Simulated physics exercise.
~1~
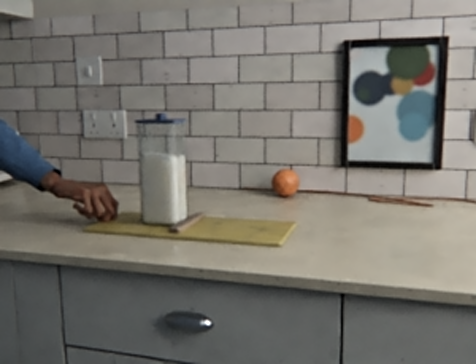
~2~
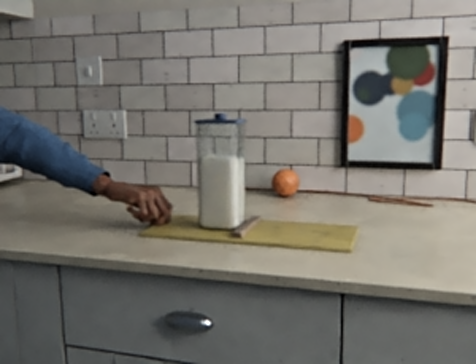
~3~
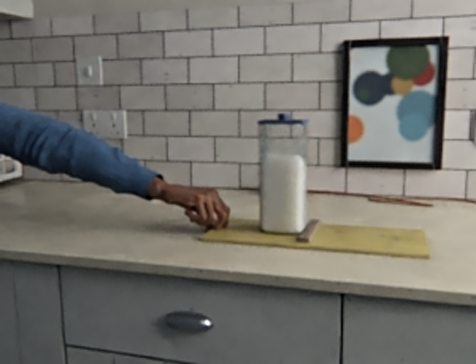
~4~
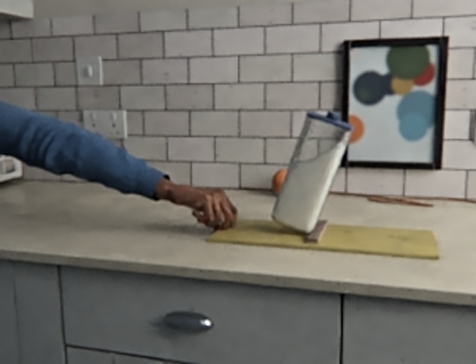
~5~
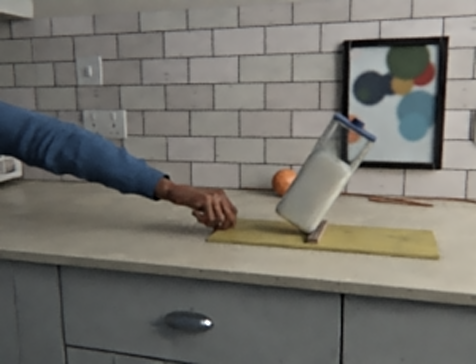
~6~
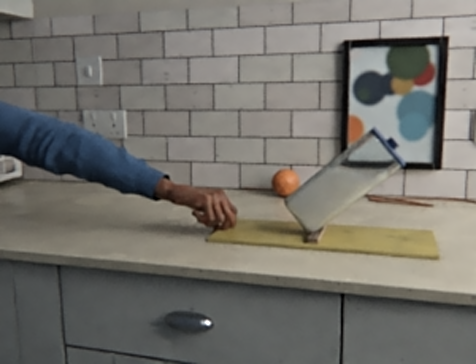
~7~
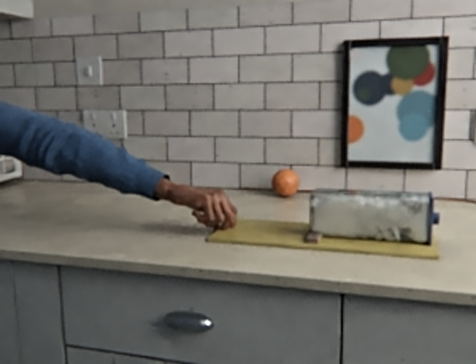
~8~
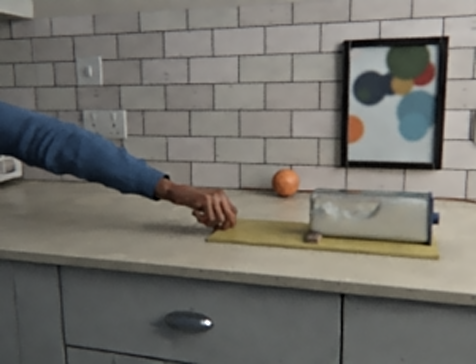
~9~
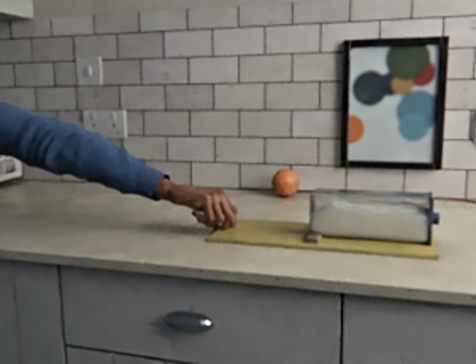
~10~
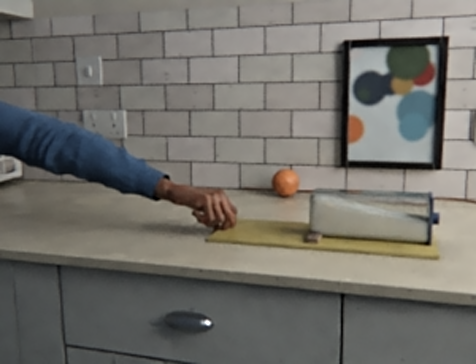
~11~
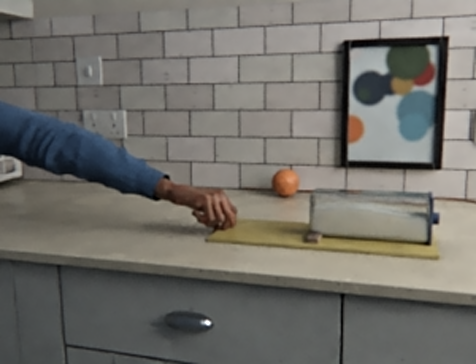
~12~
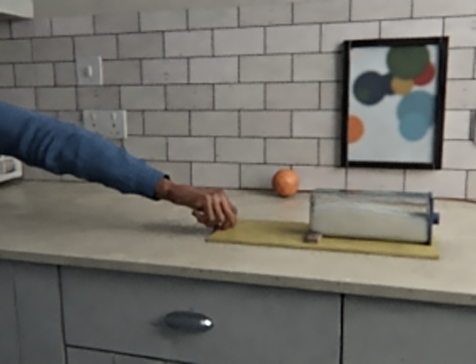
A hand slides a board right and stops, and the milk canister topples onto its side.
